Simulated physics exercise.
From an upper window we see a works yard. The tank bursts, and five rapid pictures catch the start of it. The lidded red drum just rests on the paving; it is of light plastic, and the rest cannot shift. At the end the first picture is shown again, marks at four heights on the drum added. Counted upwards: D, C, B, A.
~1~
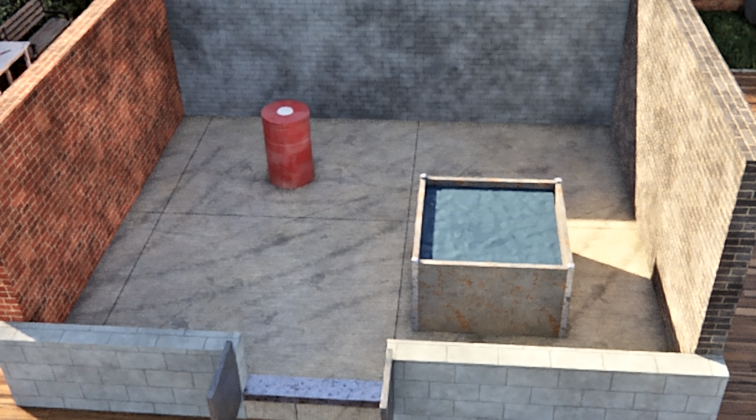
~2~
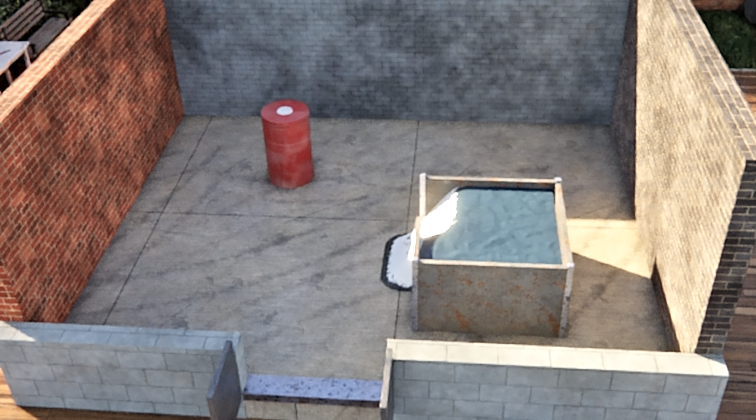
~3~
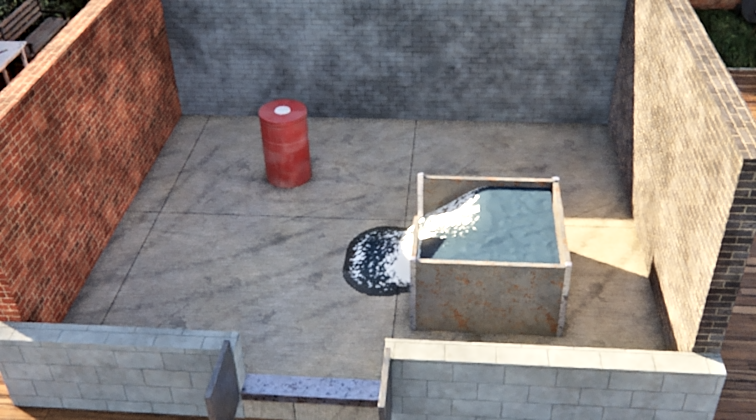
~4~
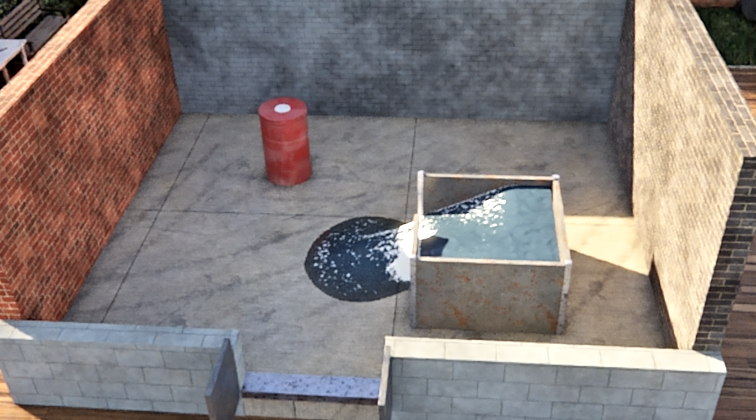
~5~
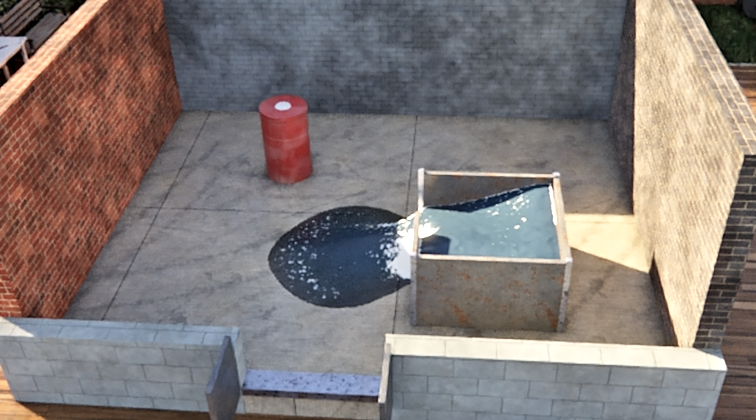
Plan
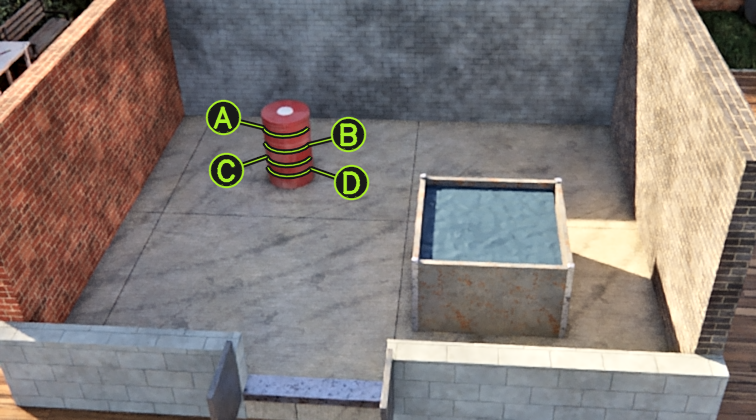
A walled yard held a full tank of water and a red drum, and water gushed out of the tank's left side, spreading leftward across the ground in a widening dark pool.
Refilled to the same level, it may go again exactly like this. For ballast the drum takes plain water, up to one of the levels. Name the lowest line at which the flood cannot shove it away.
Level D just does it.
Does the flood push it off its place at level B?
No, that is safe.
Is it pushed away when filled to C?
No.
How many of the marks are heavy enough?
All of them.
On the marked copy, A at (282, 136); B at (284, 152); C at (285, 165); D at (286, 176); from the bottom up D, C, B, A.
For level A, it does not move.
For level B, it does not move.
For level C, it does not move.
For level D, it shifts by a finger or two and stays.
